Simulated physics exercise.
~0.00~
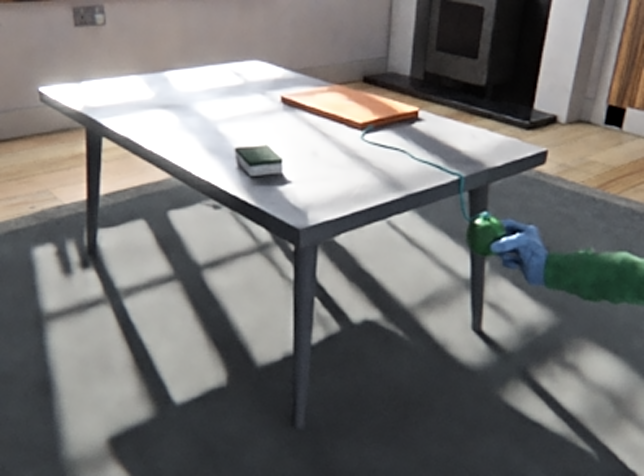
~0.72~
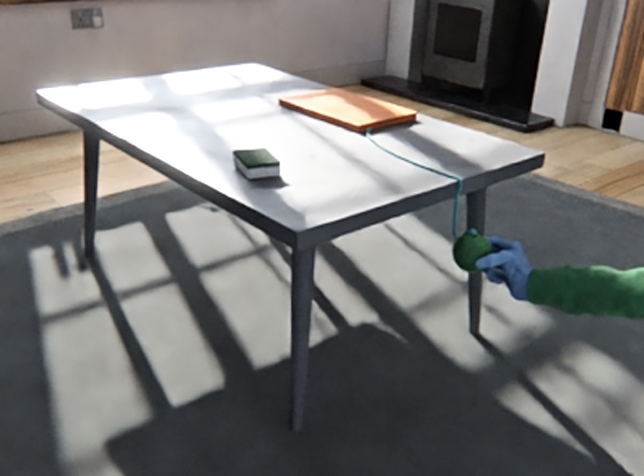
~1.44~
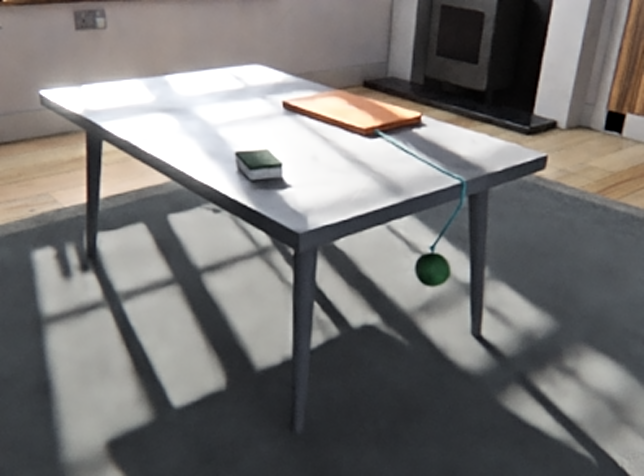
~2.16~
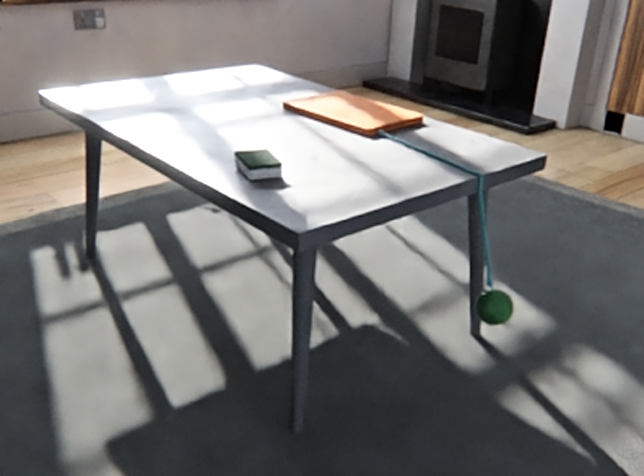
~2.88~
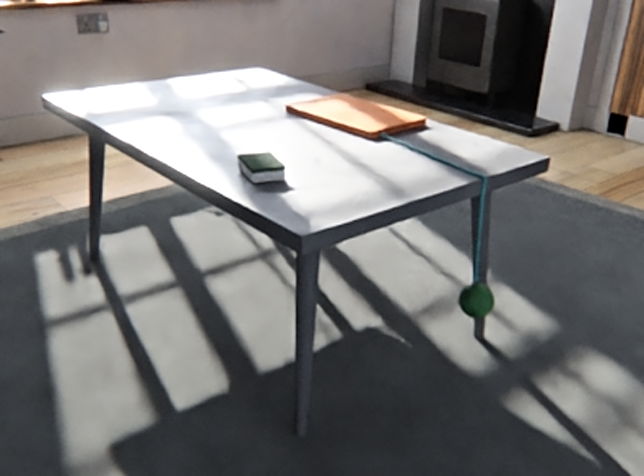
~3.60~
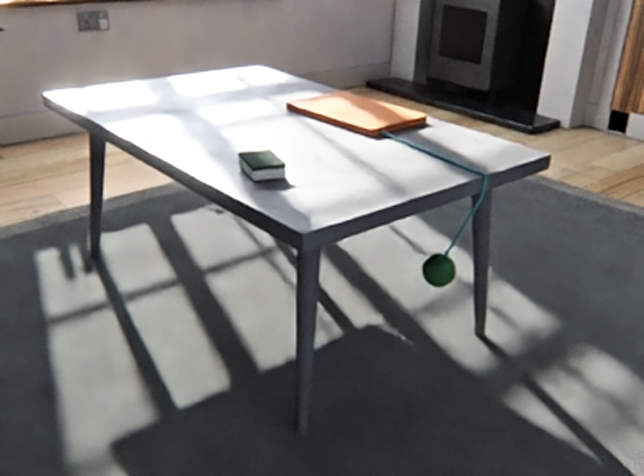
In this clip, a gloved hand holds a green apple on a string tied to an orange laptop on a table, then lets go and withdraws; the laptop shifts slightly, and the apple is left swinging below the edge while the sponge stays in place.
